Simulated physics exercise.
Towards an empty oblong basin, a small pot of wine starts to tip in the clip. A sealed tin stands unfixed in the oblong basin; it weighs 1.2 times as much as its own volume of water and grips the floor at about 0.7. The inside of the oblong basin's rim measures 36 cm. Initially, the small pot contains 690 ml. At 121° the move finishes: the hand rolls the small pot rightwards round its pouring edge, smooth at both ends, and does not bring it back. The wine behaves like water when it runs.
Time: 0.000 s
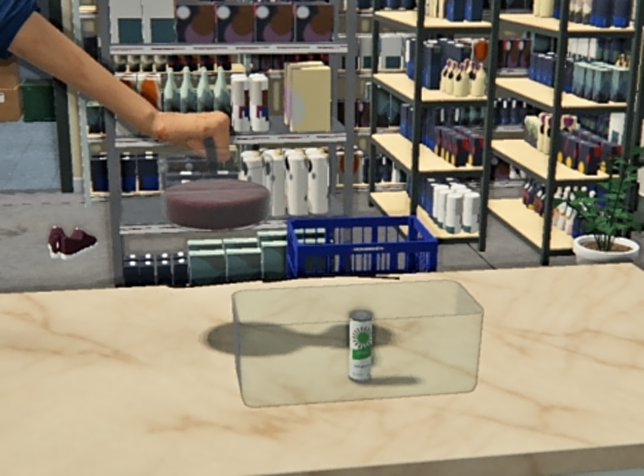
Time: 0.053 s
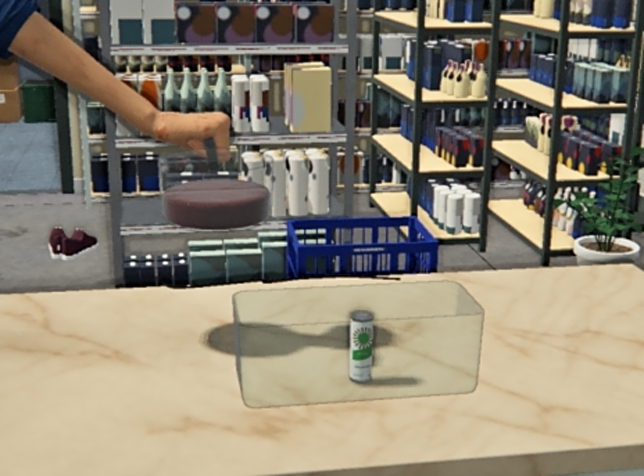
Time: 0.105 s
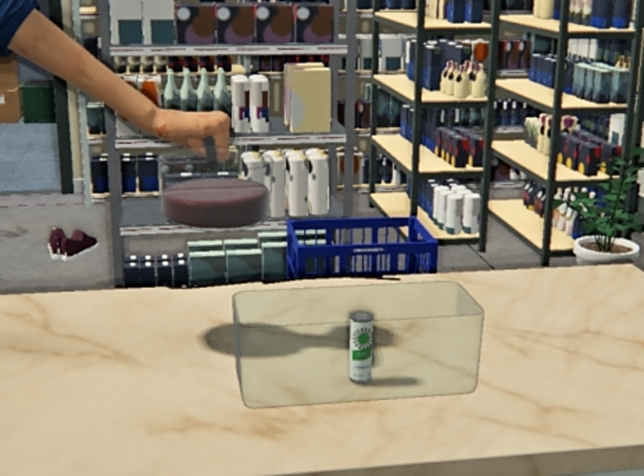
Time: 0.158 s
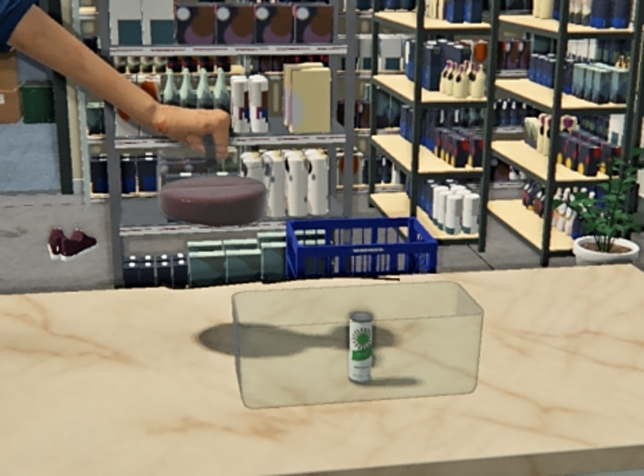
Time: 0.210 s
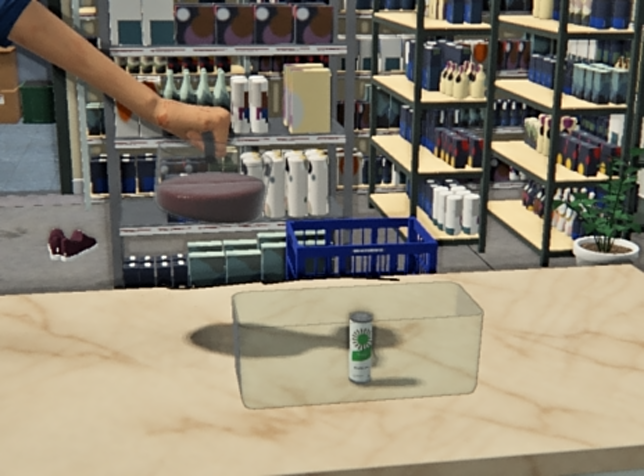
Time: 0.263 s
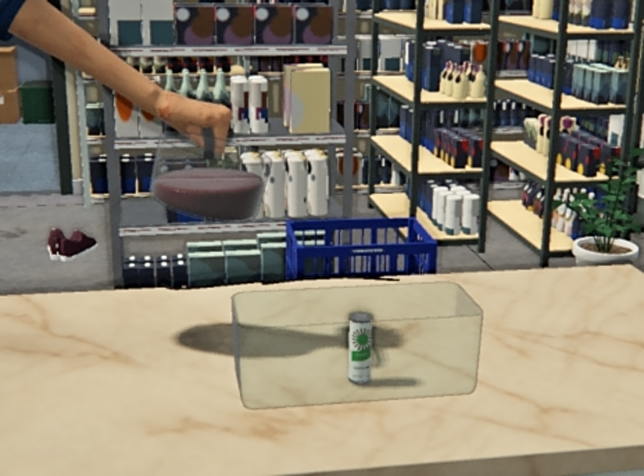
A small dark pot held by a hand tilts slightly rightwards above a pale marble counter.
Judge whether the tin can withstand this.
It withstands it and stays upright.
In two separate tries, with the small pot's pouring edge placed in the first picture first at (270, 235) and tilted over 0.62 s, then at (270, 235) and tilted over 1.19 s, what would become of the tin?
In the first try it comes down; in the second it comes down.
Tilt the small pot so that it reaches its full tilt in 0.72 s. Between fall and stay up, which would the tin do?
Holds steady.
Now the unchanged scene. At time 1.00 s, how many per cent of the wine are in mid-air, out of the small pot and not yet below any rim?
Some 34 per cent.
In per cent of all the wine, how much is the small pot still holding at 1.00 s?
Roughly 9 per cent.
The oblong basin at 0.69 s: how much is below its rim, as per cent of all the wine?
Roughly 0 percent of it.
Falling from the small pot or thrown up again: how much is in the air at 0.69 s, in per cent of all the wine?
At that moment, about 30 percent.
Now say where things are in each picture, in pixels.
In the first picture, it leans 0°; its right rim is at (272, 159); the wine meets the walls at (162, 192) and (269, 189); the oblong basin's rim runs from (236, 309) to (471, 297); the tin's top is at (361, 318).
In the second picture, it leans 1°; its right rim is at (272, 160); the wine meets the walls at (163, 193) and (270, 189).
In the third picture, it leans 2°; its right rim is at (272, 160); the wine meets the walls at (161, 192) and (268, 187).
In the fourth picture, it leans 5°; its right rim is at (272, 160); the wine meets the walls at (159, 190) and (266, 184).
In the fifth picture, it leans 9°; its right rim is at (271, 161); the wine meets the walls at (157, 186) and (265, 181).
In the sixth picture, it leans 14°; its right rim is at (271, 161); the wine meets the walls at (153, 180) and (263, 178).
After 0.69 s the tilt is 76° and 70 per cent is still to pour; the tin stands where it began.
After 1.00 s the tilt is 114° and 9 per cent is still to pour; the tin stands where it began.
After 1.33 s the tilt is 121° and 0 per cent is still to pour; the tin stands where it began.
After 1.69 s the tilt is 121° and 0 per cent is still to pour; the tin stands where it began.
In the end the tin stands where it began.
